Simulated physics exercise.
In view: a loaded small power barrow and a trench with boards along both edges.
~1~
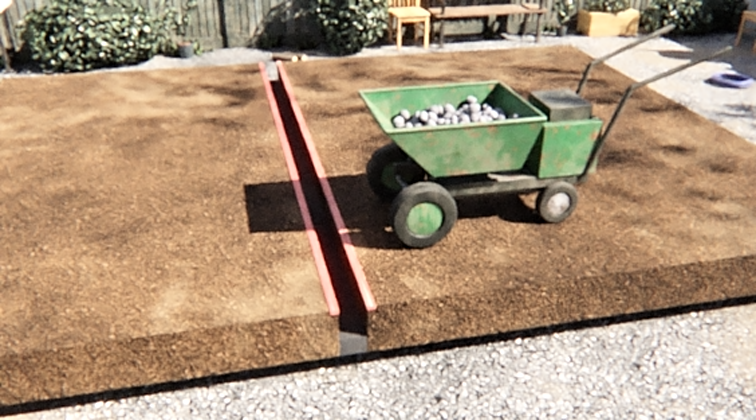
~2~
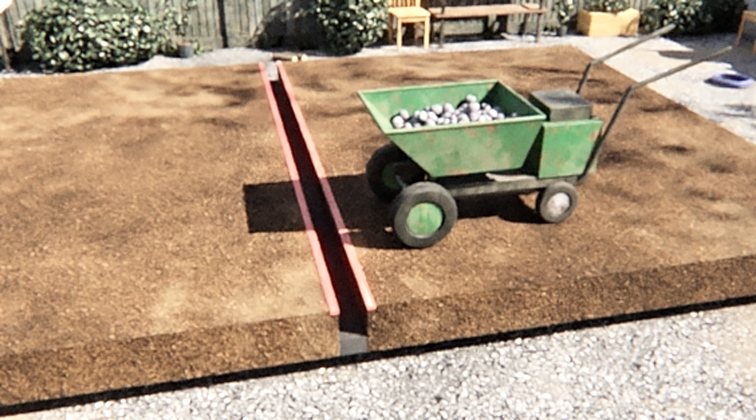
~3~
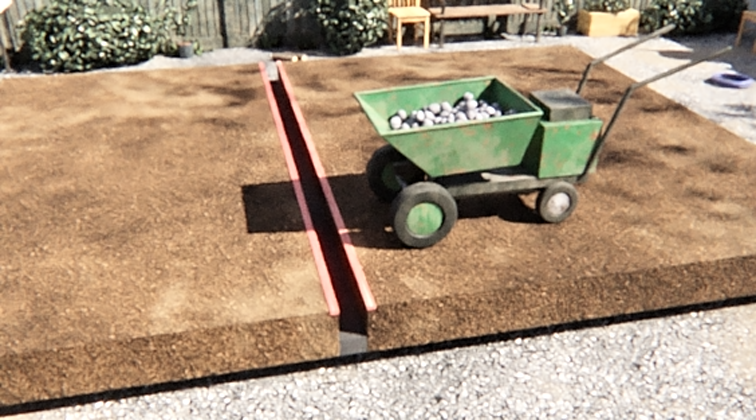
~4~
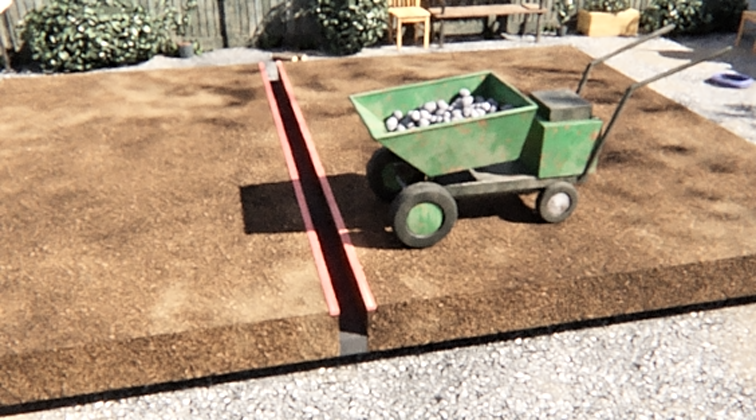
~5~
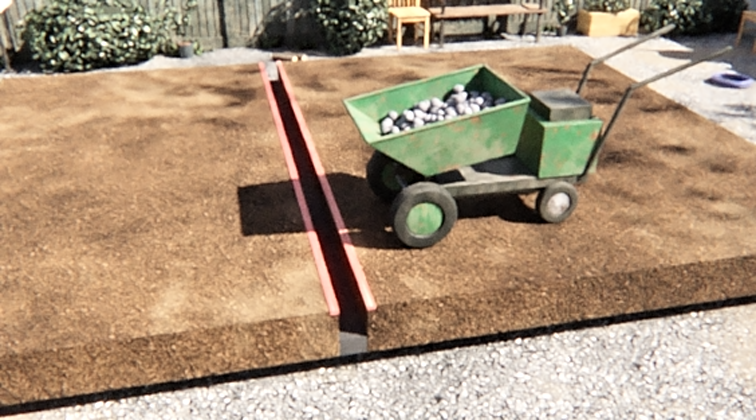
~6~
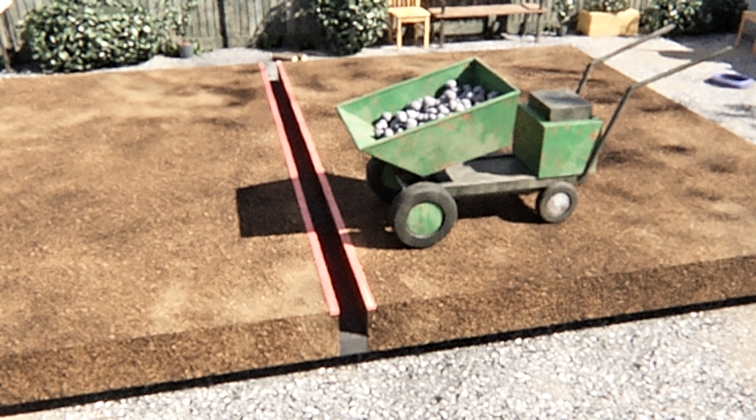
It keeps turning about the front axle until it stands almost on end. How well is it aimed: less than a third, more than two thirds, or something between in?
It catches under a third.
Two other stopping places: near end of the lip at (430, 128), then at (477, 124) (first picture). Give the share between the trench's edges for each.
Near 50 % and 30 %.
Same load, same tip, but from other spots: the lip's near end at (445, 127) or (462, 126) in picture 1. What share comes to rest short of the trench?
The first gives 20 %, the second 30 %.
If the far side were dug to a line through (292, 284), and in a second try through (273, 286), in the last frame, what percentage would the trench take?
Roughly 70 per cent, and 90 per cent.
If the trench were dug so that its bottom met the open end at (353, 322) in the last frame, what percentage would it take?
Roughly 0 in a hundred.
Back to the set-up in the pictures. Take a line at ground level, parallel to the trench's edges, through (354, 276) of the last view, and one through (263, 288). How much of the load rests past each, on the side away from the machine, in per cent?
First some 80, then 30 per cent.
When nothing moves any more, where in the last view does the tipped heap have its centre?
Around (266, 232).
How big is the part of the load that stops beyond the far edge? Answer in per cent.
It comes to 80 per cent or so.
Soon after the last picture, skip tipped steeply; all in the skip.
A little later, skip tipped right over; most in the skip; about a quarter beyond it; a stray few falling.
Later still, skip tipped right over; about a quarter in the skip; a stray few in or heaped over the trench; most beyond it.
At rest, skip tipped right over; about a quarter in the skip; a stray few in or heaped over the trench; most beyond it.
